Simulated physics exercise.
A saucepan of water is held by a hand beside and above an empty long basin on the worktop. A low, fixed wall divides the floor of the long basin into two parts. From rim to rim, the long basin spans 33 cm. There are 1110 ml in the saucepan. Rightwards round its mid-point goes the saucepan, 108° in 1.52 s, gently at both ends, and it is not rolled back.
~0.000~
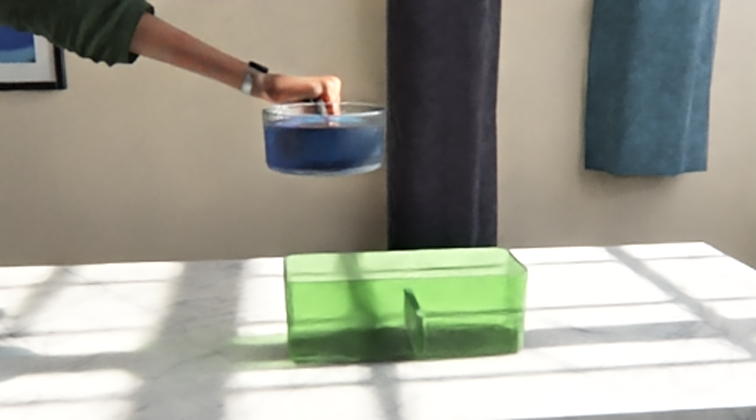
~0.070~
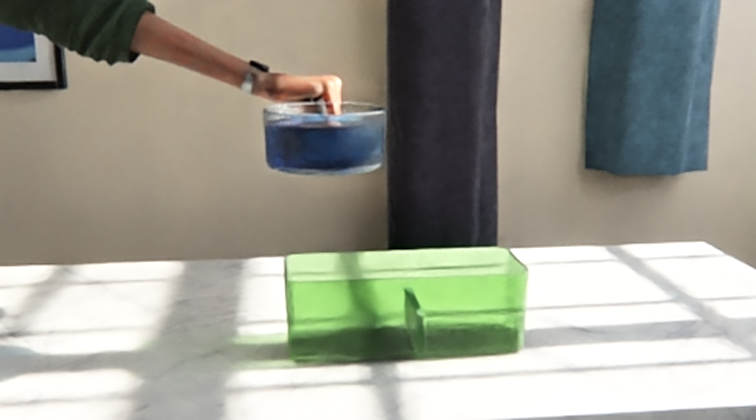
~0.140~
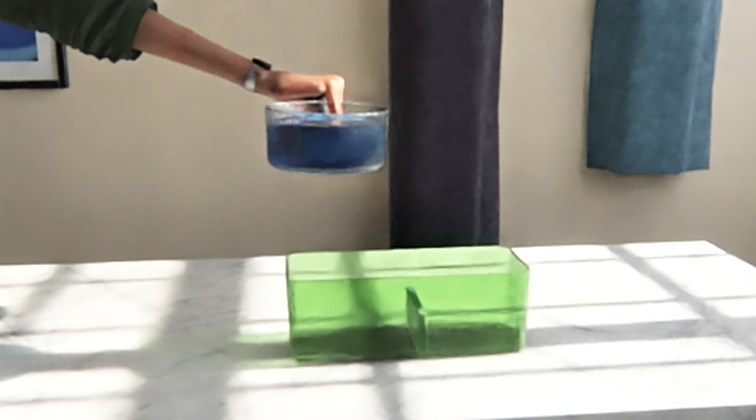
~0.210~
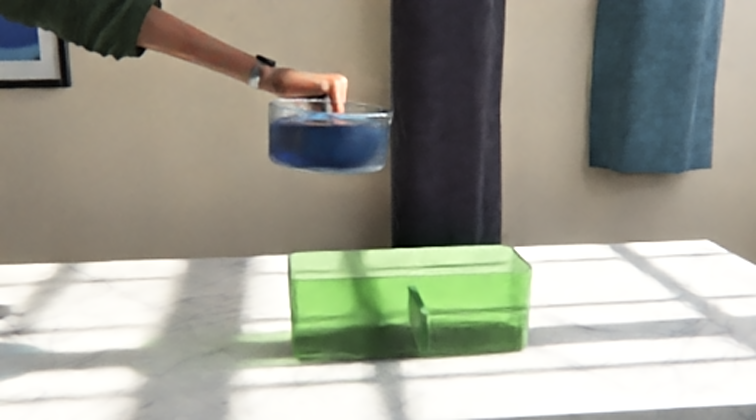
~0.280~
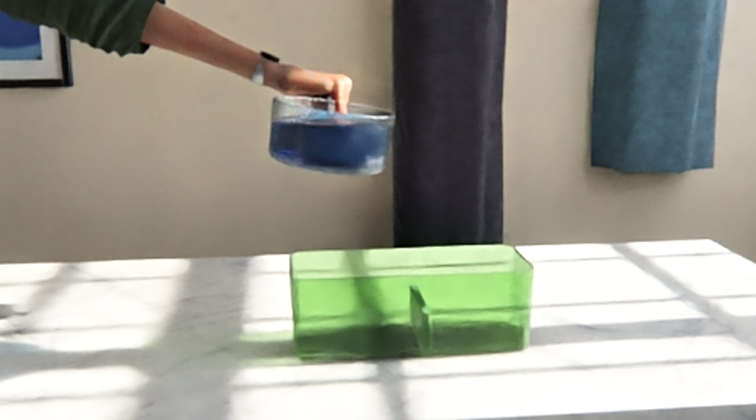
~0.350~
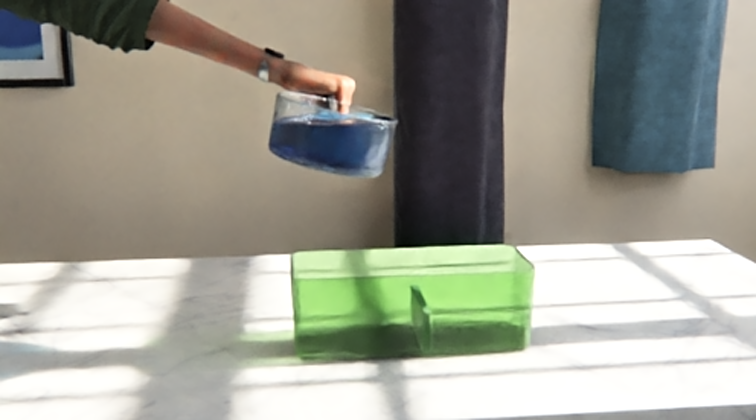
The clip shows a hand holding a clear round container of blue liquid above an empty green basin with a low divider on a sunlit white worktop, first keeping it nearly level, then gradually tilting it to the right.
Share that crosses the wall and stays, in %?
73 %.
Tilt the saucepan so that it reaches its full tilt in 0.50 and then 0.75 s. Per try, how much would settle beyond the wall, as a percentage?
Respectively 45 and 60 %.
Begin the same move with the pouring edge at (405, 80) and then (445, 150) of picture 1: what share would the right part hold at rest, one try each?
90 per cent first, 85 per cent second.
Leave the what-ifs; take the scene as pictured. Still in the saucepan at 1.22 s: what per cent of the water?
Around 9 in a hundred.
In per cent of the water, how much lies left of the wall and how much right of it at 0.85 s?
About 1 % left, 16 % right.
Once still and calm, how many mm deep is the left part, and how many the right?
Depths at rest: Left around 14 mm, right around 46 mm.
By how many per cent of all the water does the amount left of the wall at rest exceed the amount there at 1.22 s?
I'd put it near 16 percent.
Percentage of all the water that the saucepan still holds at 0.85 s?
Close to 50 percent of the liquid remains at that time.
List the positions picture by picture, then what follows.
In the first frame, it leans 0°; its right rim is at (384, 110); the water meets the walls at (266, 124) and (382, 121); the long basin's rim runs from (284, 270) to (518, 262); the wall's top is at (414, 302).
In the second frame, it leans 1°; its right rim is at (385, 110); the water meets the walls at (267, 123) and (383, 121).
In the third frame, it leans 2°; its right rim is at (388, 111); the water meets the walls at (268, 122) and (385, 121).
In the fourth frame, it leans 5°; its right rim is at (391, 113); the water meets the walls at (271, 121) and (387, 121).
In the fifth frame, it leans 9°; its right rim is at (394, 116); the water meets the walls at (273, 121) and (390, 120).
In the sixth frame, it leans 14°; its right rim is at (396, 121); the water meets the walls at (274, 121) and (393, 119).
Then, 0.85 s in, the tilt is 64° and 50 per cent is still to pour, 1 is left of the wall and 15 right of it.
Then, 1.22 s in, the tilt is 98° and 9 per cent is still to pour, 10 is left of the wall and 72 right of it.
Then, 1.60 s in, the tilt is 108° and 0 per cent is still to pour, 25 is left of the wall and 73 right of it.
Then, 2.02 s in, the tilt is 108° and 0 per cent is still to pour, 26 is left of the wall and 73 right of it.
Finally, 26 per cent lies left of the wall, 73 right of it and 1 outside.
